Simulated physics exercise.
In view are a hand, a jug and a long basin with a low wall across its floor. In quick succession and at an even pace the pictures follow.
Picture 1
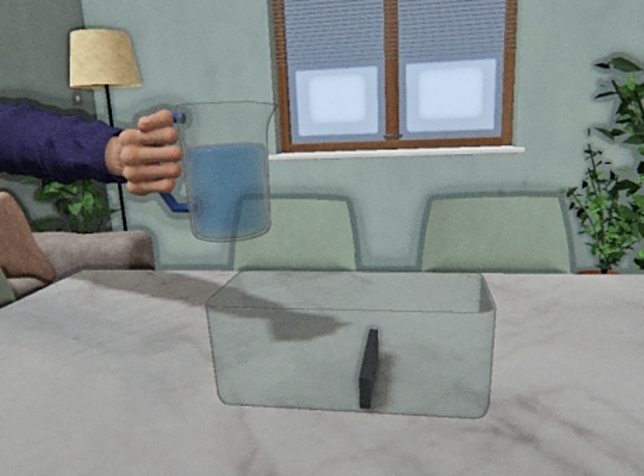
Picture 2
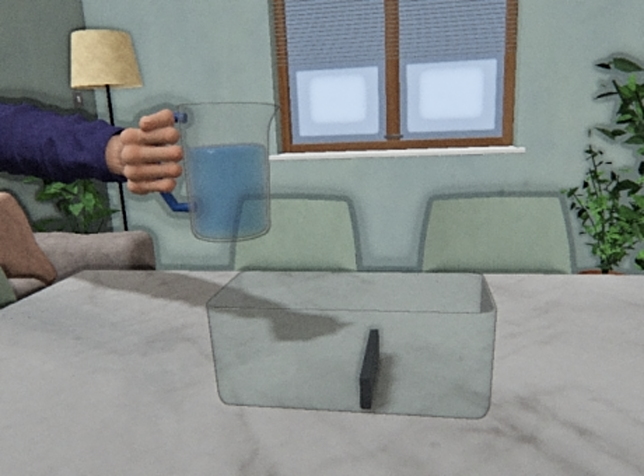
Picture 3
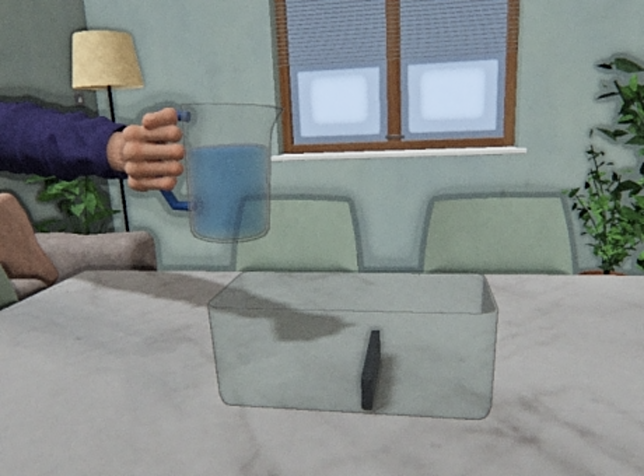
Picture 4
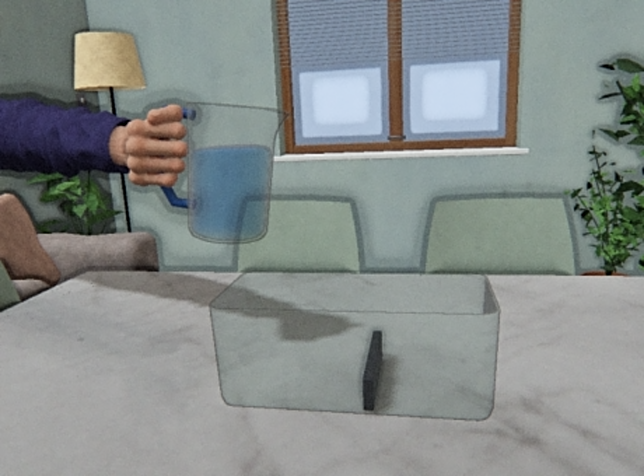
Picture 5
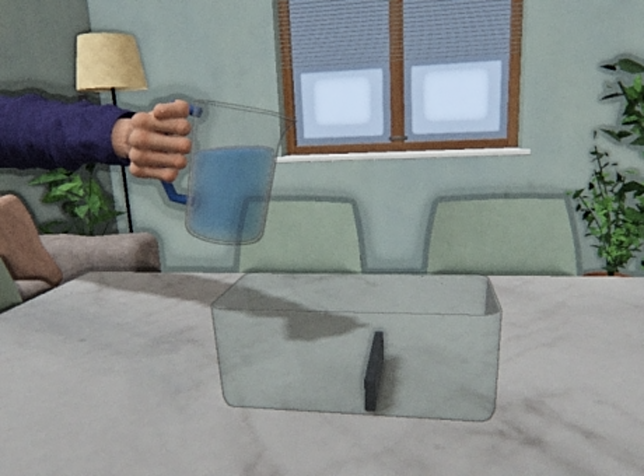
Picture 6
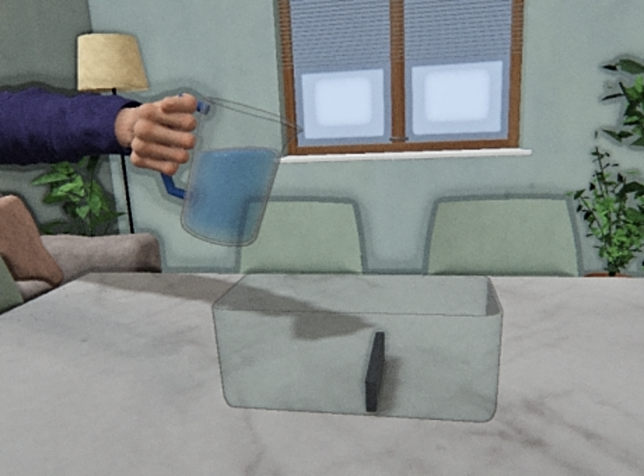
A hand held a clear jug of blue liquid above a long, see-through basin with a low dark wall inside, keeping it almost still at first, then gradually tilting it to the right.
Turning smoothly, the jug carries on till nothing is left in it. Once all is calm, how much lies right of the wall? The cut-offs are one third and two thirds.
The share right of the wall is going to stay short of a third.
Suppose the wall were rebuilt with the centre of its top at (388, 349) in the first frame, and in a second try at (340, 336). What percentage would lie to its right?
Roughly 5 per cent first and roughly 75 per cent second.
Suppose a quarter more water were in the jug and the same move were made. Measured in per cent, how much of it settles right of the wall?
That share would be some 40 parts in a hundred.
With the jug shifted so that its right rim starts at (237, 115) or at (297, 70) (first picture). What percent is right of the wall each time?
You'd see around 5 per cent, and then around 80 per cent.
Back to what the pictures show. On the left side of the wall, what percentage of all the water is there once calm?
Close to 70 per cent.
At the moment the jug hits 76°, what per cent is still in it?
Remaining fraction: Approx. 90 %.
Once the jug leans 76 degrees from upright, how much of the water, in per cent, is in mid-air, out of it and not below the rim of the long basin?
Somewhere around 10 per cent of it.
A moment on, the jug is tipped on its side and 90 per cent is still to pour, 1 is left of the wall and 0 right of it.
Next, the jug is tipped right over and 33 per cent is still to pour, 31 is left of the wall and 15 right of it.
Then the jug is tipped right over and 2 per cent is still to pour, 68 is left of the wall and 24 right of it.
Later the jug is tipped right over and 0 per cent is still to pour, 72 is left of the wall and 26 right of it.
At rest 72 per cent lies left of the wall, 26 right of it and 2 outside.
